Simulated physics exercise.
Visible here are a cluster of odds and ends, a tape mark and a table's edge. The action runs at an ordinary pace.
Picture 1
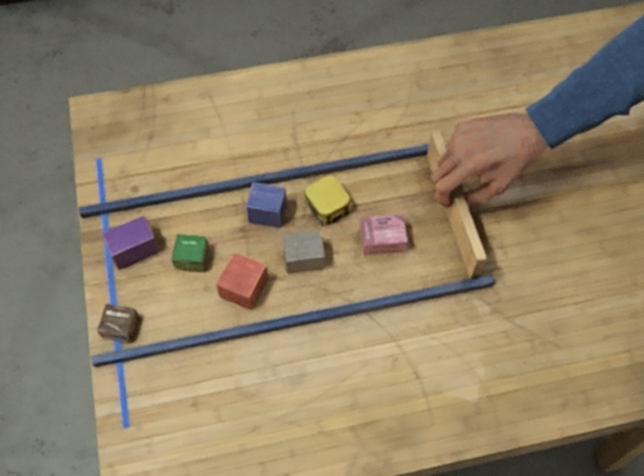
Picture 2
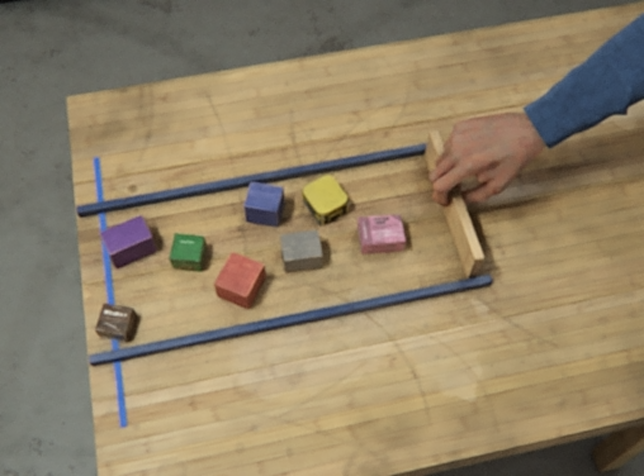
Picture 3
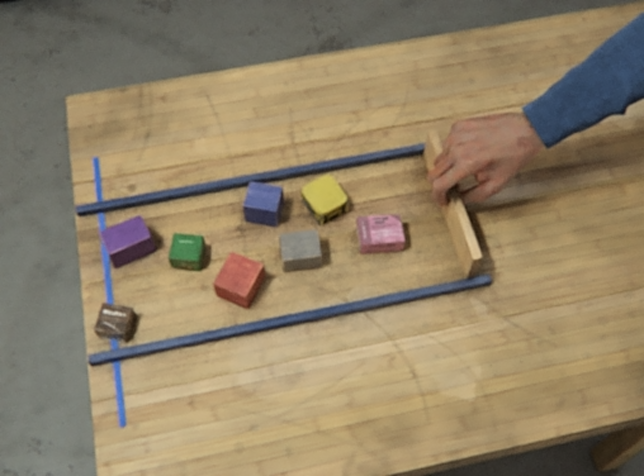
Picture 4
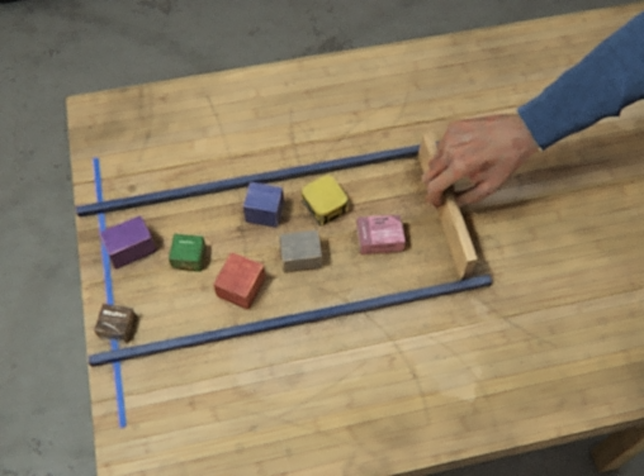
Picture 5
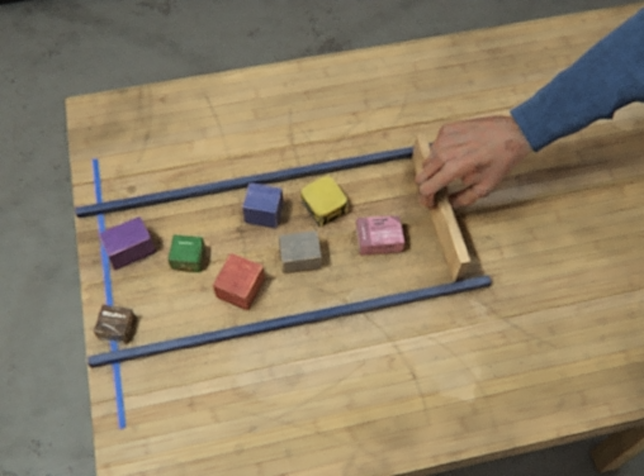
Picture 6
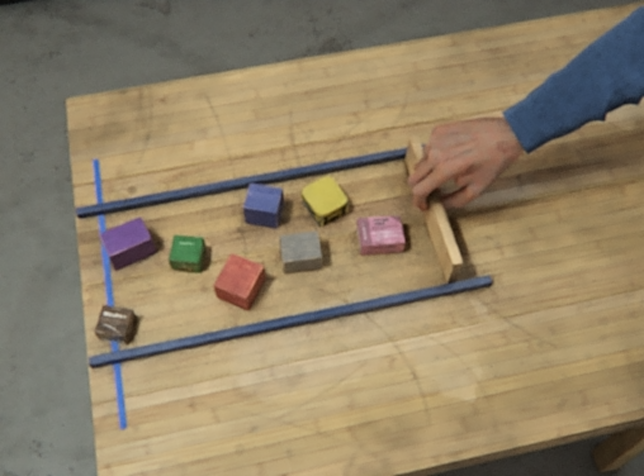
On a wooden tabletop, eight small coloured blocks and boxes lie scattered between two dark blue rails, near a strip of blue tape at left. A hand gripping an upright wooden board at the right stays almost still at first, then slides it slightly left toward the pink box, while the scattered objects remain in place.
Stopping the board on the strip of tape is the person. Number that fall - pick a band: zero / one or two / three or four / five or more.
Band: Five or more.
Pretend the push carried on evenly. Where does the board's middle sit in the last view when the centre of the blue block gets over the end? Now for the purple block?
At (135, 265) for the blue block; at (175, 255) for the purple block.
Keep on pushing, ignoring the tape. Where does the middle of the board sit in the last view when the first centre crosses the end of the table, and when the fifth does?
I'd say close to (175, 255), and after that close to (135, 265).
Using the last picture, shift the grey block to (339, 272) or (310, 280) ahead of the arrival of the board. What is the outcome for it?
Grey block: Holds firm; holds firm.
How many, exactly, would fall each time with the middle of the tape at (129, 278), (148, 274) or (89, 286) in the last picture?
It would be 5, then 2, then 8.
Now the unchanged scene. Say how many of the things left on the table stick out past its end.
The number is 3.
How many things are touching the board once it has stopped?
3 in contact.
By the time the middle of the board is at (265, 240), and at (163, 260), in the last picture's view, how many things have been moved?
Respectively 6 and 8.
A little later, none off yet; brown box at rest near (116, 324); purple block at rest near (128, 244); green box at rest near (188, 254).
Next, none off yet; brown box at rest near (116, 324); purple block moving near (123, 240); green box shifted about its own width near (158, 252).
Later still, none off yet; brown box moving near (104, 328); purple block tilted a little near (57, 243); green box shifted well along near (70, 269).
When it is over, the number that fall off is five or more; down, grey block, blue block, green box, purple block and brown box.
